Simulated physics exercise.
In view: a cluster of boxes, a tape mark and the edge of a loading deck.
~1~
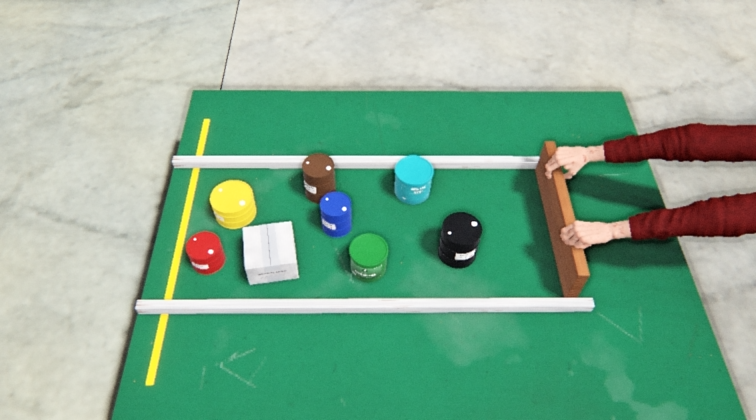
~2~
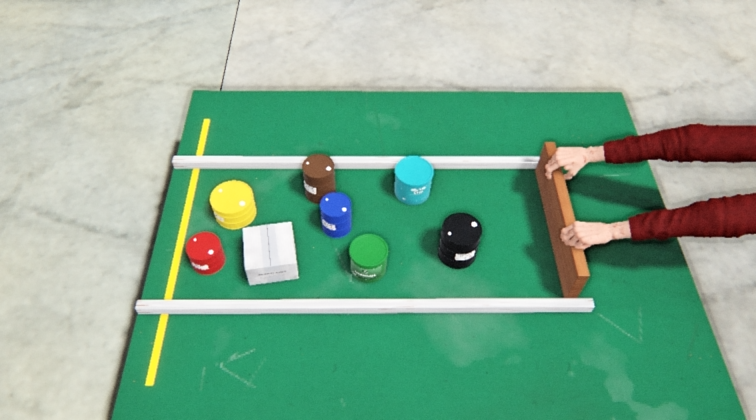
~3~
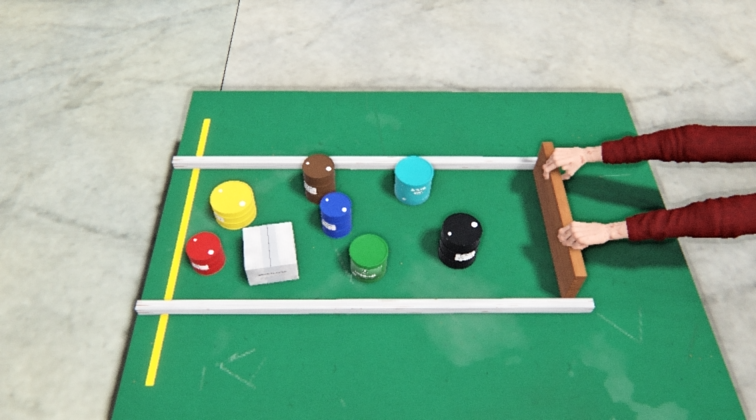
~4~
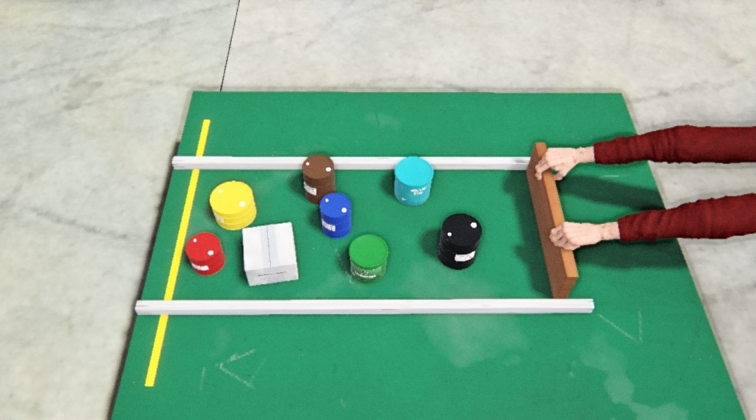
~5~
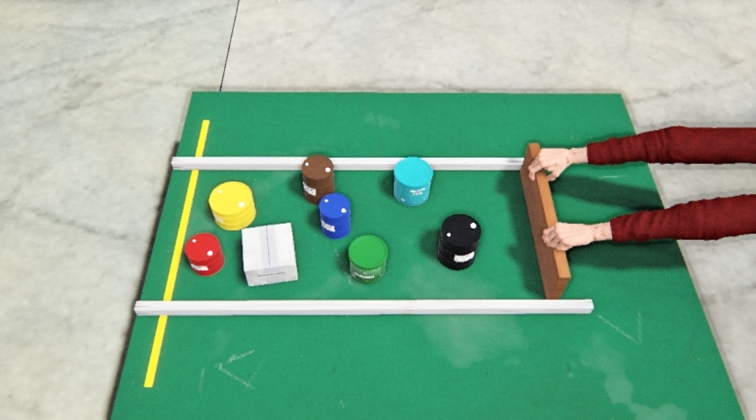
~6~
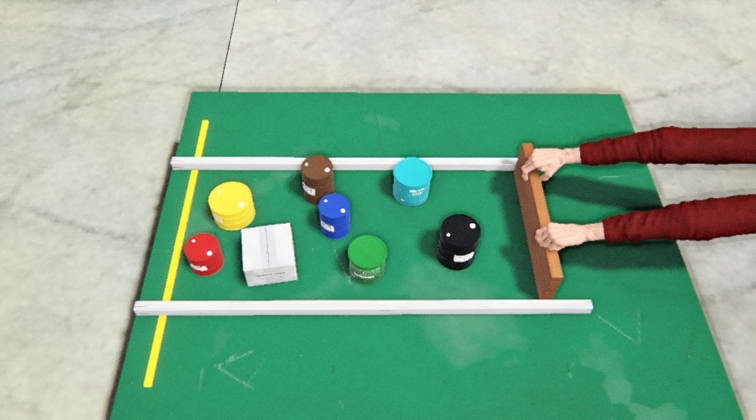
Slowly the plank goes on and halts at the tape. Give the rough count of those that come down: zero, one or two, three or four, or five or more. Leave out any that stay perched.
Here the number that fall off is three or four.
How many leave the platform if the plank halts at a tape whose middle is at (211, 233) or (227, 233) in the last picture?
Down on the ground: 2 and 1.
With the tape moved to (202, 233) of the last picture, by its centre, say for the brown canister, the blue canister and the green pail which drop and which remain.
The brown canister drops off; the blue canister holds on; the green pail is kept.
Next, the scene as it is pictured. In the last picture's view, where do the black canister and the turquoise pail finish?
The black canister stops around (152, 242); the turquoise pail around (169, 178).
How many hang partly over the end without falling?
It comes to 4.
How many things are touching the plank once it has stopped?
4 of them.
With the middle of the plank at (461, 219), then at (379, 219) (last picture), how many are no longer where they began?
1 and 3.
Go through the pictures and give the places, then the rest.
In the first picture, red canister (206, 253); yellow canister (234, 204); white box (271, 253); plank (560, 217); tape (183, 231).
In the second picture, yellow canister (234, 205); brown canister (319, 179).
In the third picture, white box (271, 253); black canister (459, 241).
In the fourth picture, red canister (206, 254); blue canister (336, 216).
In the fifth picture, yellow canister (233, 206); plank (543, 219).
In the sixth picture, red canister (204, 255); yellow canister (232, 206); white box (269, 254); plank (536, 219); tape (181, 233).
Early on, none off yet; red canister at rest near (204, 255); yellow canister at rest near (232, 206); white box at rest near (269, 254).
A while later, none off yet; red canister at rest near (204, 255); yellow canister at rest near (232, 206); white box travelled a little near (257, 257).
Further along, none off yet; red canister travelled well along near (137, 258); yellow canister travelled about its own width near (199, 210); white box travelled well along near (178, 260).
Finally, the number that fall off is three or four; lost, brown canister, white box, yellow canister and red canister.
